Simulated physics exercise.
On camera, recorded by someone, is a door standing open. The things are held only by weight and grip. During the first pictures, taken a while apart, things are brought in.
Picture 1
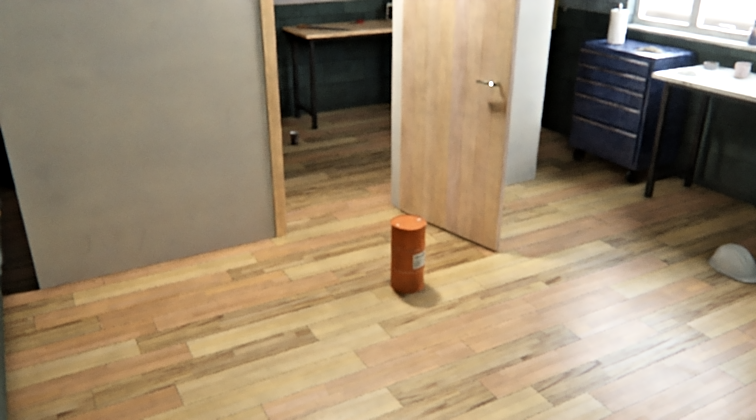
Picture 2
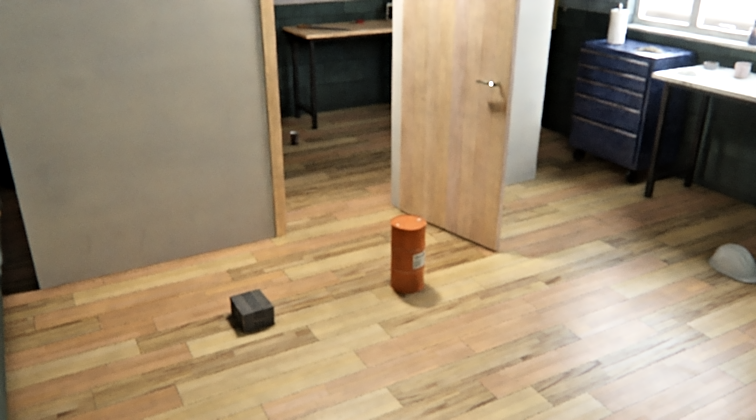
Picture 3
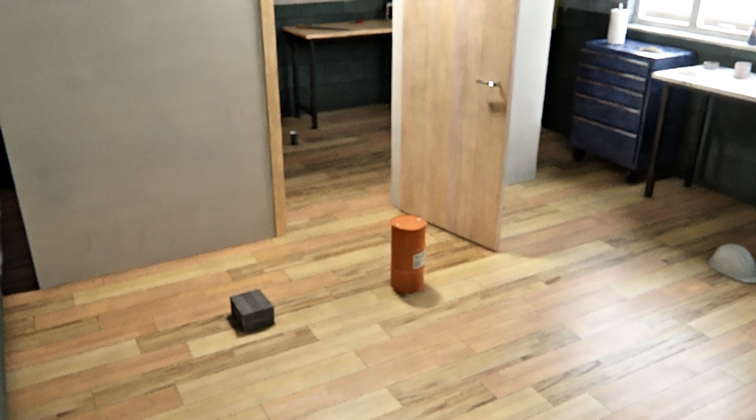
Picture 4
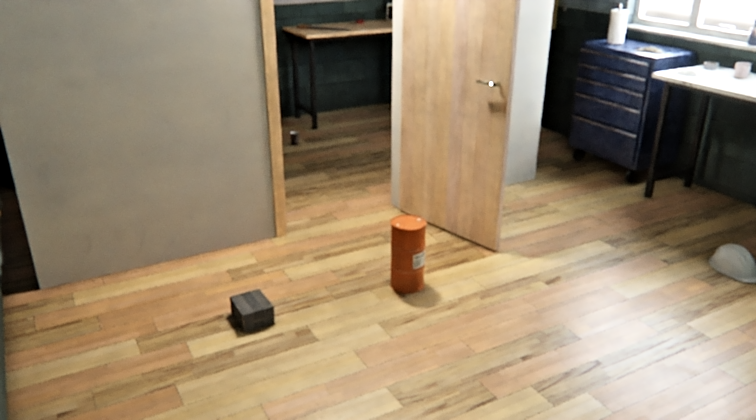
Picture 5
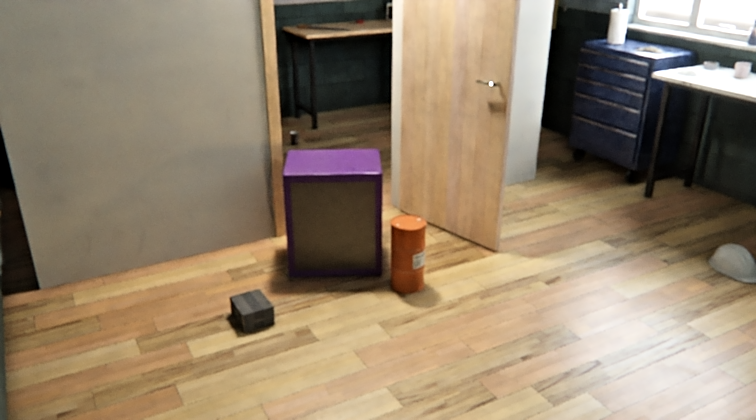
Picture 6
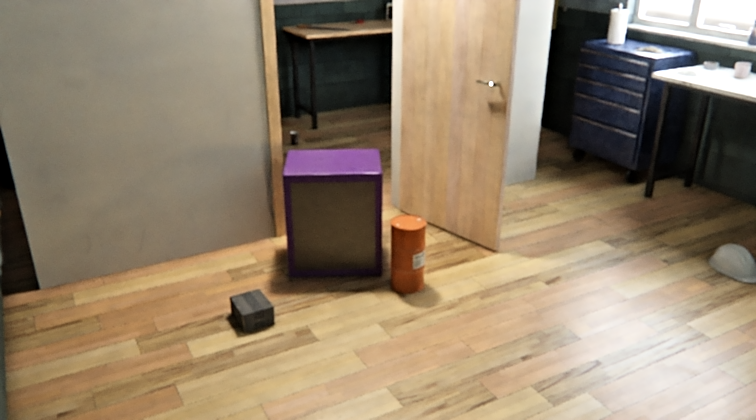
A wooden door stood wide open and still behind an orange canister on the floor; a small grey parcel appeared to its left, then a large purple appliance showed up between them.
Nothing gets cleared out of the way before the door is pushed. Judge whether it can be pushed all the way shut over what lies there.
I expect the door will not meet its frame.
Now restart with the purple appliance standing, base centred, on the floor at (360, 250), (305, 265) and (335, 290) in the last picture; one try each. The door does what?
1: Stays ajar; 2: Stays ajar; 3: Swings home.
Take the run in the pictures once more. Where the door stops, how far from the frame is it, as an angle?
Open angle: About 50°.
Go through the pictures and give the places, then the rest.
In the first picture, door wide open and still; orange canister (408, 254).
In the second picture, door wide open and still; orange canister (408, 254); grey parcel (252, 310).
In the third picture, door wide open and still; orange canister (408, 254); grey parcel (252, 310).
In the fourth picture, door wide open and still; orange canister (408, 254); grey parcel (252, 310).
In the fifth picture, door wide open and still; orange canister (408, 254); grey parcel (252, 310).
In the sixth picture, door wide open and still; purple appliance (335, 212); orange canister (408, 254).
Then, 0.50 s past the last view, door at 91°.
Then, 0.80 s past the last view, door at 71°.
Then, 1.00 s past the last view, door at 55°.
Finally, door at 52°; all 3 still in place. Final places as the last picture's camera would see them, purple appliance near (332, 212).
